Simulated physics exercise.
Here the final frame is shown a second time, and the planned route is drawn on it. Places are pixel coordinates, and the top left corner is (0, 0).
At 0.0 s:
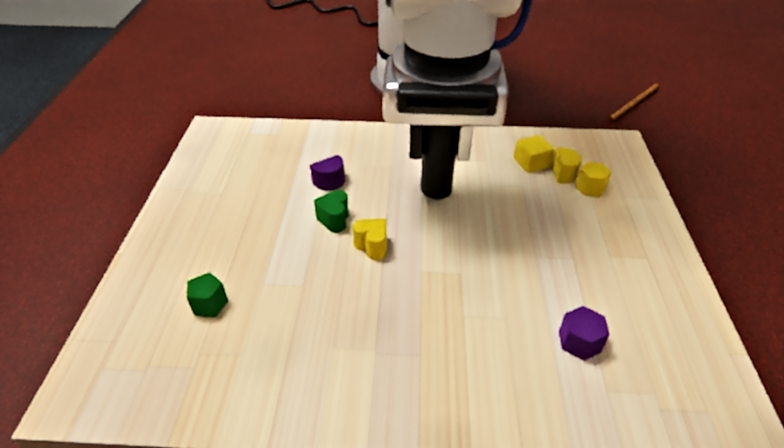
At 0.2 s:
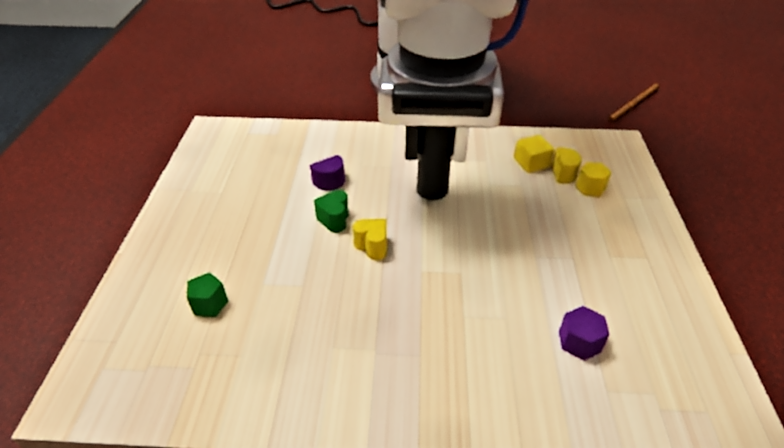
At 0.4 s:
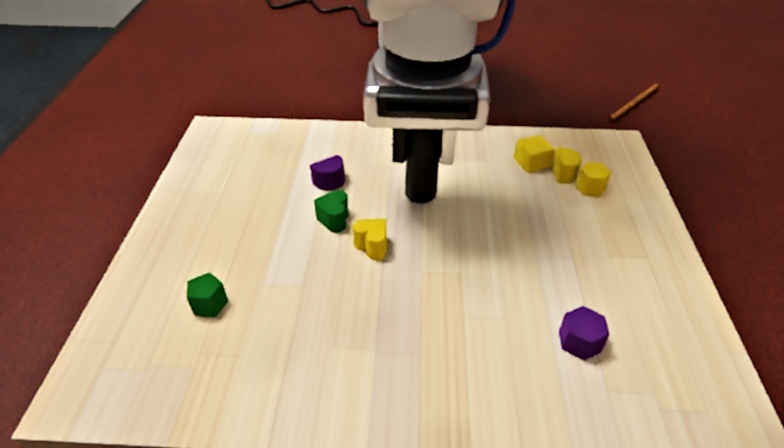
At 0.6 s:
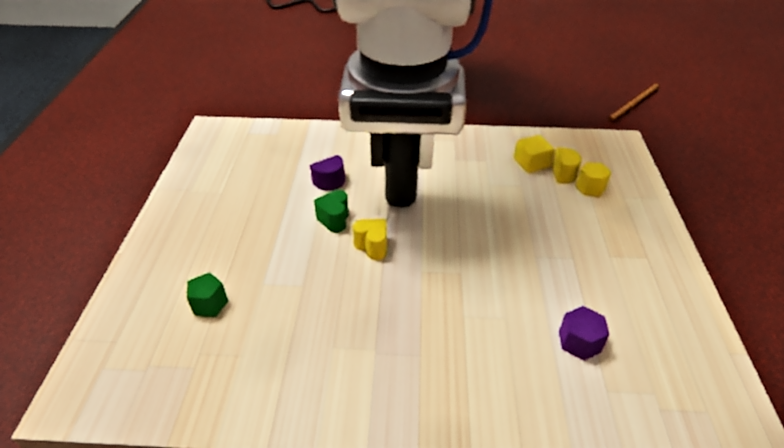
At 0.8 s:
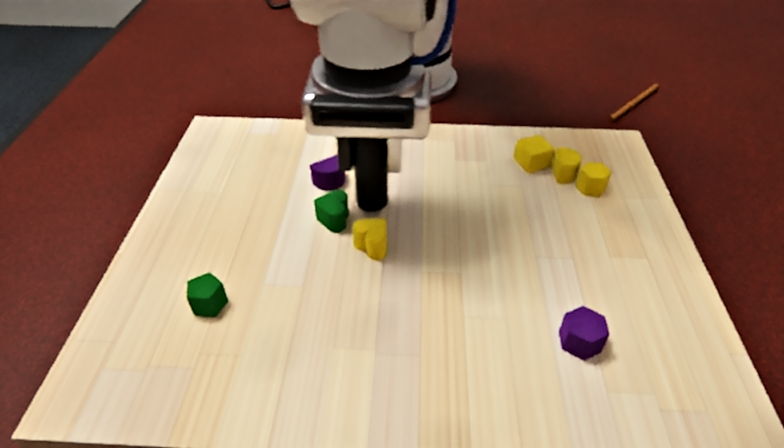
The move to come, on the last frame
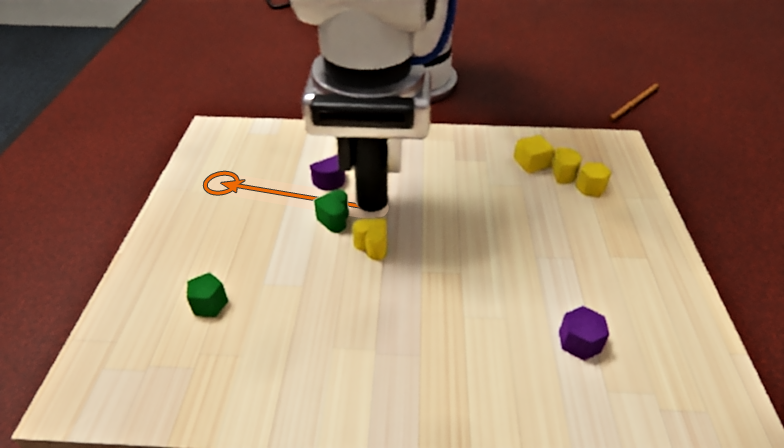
A robot arm with a black rod slid left across a wooden board, slowly at first, until the rod was close to the green and yellow hearts, while all the colored blocks stayed still.
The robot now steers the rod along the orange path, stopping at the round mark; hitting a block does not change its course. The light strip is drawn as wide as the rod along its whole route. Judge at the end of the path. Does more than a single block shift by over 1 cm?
Final answer: No.
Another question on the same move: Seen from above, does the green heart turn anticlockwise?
That would be a yes.
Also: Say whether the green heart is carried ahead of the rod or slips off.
Once the path is finished, the green heart lies beside or behind the rod.
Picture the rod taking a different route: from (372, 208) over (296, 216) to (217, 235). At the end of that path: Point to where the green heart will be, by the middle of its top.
Its top middle: (295, 218).
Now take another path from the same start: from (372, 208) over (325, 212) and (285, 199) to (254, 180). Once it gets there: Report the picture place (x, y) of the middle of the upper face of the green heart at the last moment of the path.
At roughly (301, 212).
The drawn path runs straight from (372, 208) to (221, 183).
The first path, step by step. One third of the way, rod (319, 193); purple half-round block (327, 162); green heart (317, 203), turned 70° anticlockwise.
Two thirds of the way, rod (268, 184); purple half-round block (327, 162), turned 15° clockwise; green heart (317, 203), turned 70° anticlockwise.
At the end, rod (219, 176); purple half-round block (327, 162), turned 15° clockwise; green heart (317, 203), turned 70° anticlockwise; yellow heart not moved.
